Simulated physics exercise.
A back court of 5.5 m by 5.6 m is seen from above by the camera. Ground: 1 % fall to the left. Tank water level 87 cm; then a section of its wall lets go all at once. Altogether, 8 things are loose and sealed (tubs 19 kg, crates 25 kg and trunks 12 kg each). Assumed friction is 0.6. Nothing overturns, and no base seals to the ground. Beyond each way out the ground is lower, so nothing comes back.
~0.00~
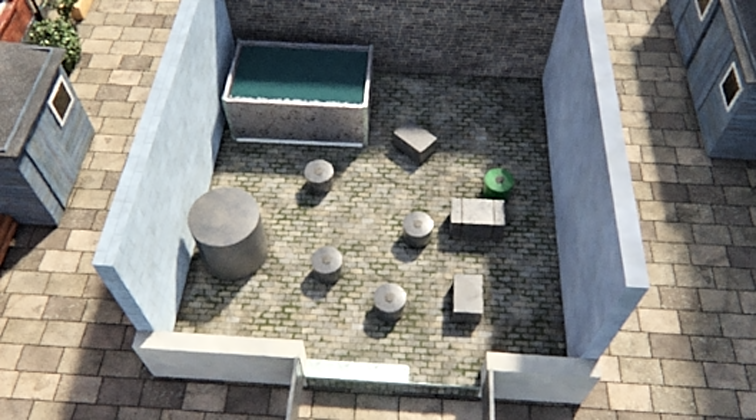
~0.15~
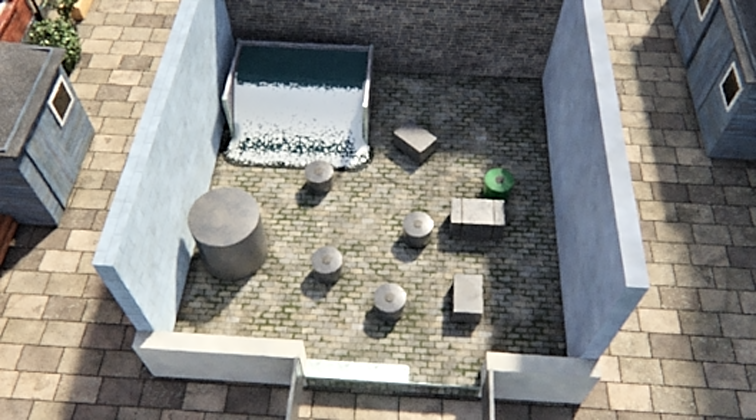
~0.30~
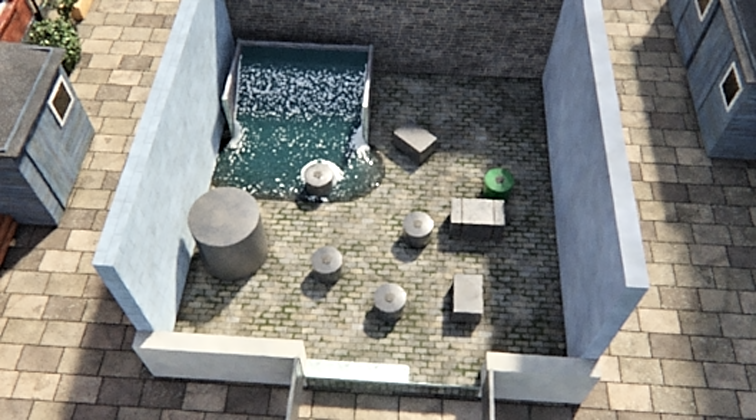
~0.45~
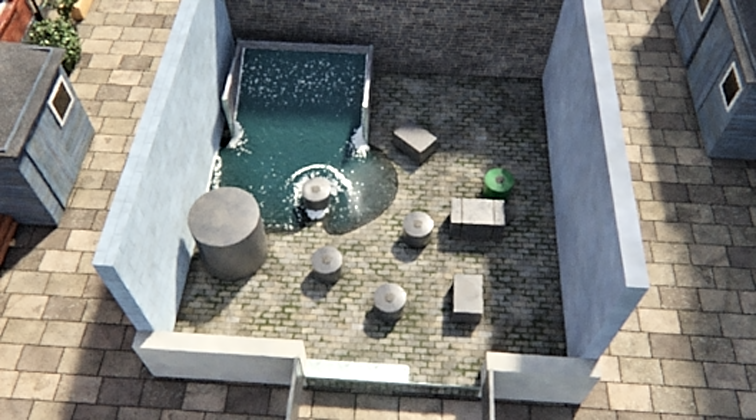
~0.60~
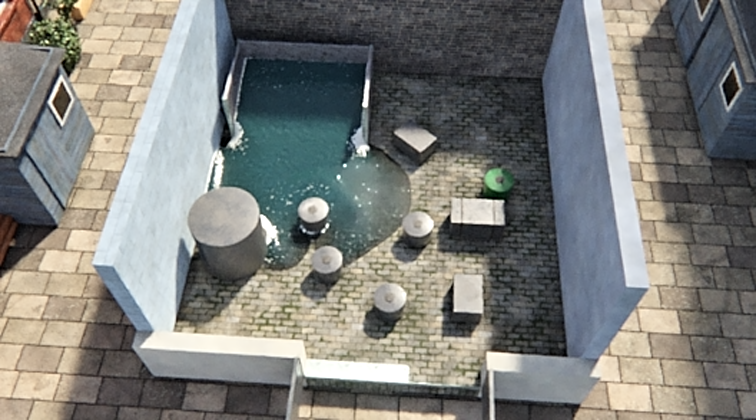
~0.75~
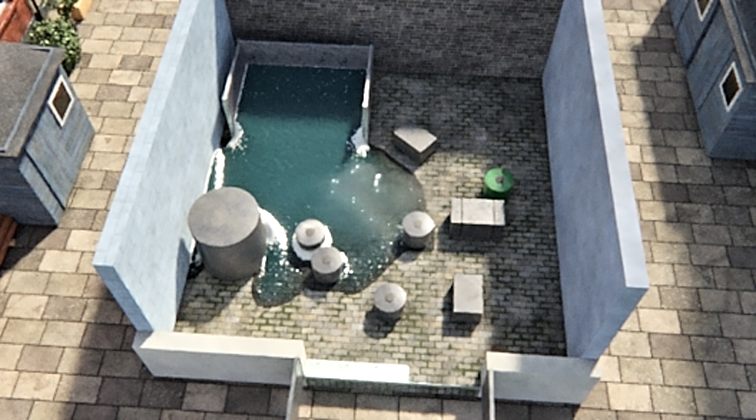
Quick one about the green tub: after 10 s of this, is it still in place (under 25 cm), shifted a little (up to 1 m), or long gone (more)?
Still in place.
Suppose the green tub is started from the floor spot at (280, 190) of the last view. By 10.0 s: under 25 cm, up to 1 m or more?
Short answer: It drifts a great distance.
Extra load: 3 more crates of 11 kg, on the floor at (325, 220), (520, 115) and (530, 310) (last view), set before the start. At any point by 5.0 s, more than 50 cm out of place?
In turn: Past it, short of it, under.
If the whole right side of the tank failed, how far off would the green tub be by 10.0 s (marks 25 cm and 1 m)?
If that happened, the green tub winds up well away.
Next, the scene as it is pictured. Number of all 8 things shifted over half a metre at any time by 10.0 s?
It adds up to 4.
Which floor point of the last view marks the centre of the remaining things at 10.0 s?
Mean floor pixel: About (463, 226).
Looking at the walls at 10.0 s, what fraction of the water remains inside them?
54 % or so.
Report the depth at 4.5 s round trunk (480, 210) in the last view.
About 5 cm.
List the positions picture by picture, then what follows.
In the first frame, the green tub at (500, 180) rests on the ground; 2.8 m2 under water; 0 of 8 have shifted.
In the second frame, the green tub at (500, 180) rests on the ground; 4.2 m2 under water; 0 of 8 have shifted.
In the third frame, the green tub at (500, 180) rests on the ground; water covers 5.8 m2; 1 of 8 have shifted.
In the fourth frame, the green tub at (500, 180) rests on the ground; 7.6 m2 under water; 1 of 8 have shifted.
In the fifth frame, the green tub at (500, 180) rests on the ground; water covers 9.1 m2; 1 of 8 have shifted.
In the sixth frame, the green tub at (500, 180) rests on the ground; water covers 10.5 m2; 1 of 8 have shifted.
After 2.0 s the green tub is near (500, 180), 0.0 m from its start, aground; 2 of 8 are out; 1 afloat.
After 4.5 s the green tub is near (500, 180), 0.0 m from its start, aground; 3 of 8 are out; 0 afloat.
After 7.0 s the green tub is near (500, 180), 0.0 m from its start, aground; 3 of 8 are out; 1 afloat.
After 10.0 s the green tub is near (500, 180), 0.0 m from its start, aground; 3 of 8 are out; 1 afloat.
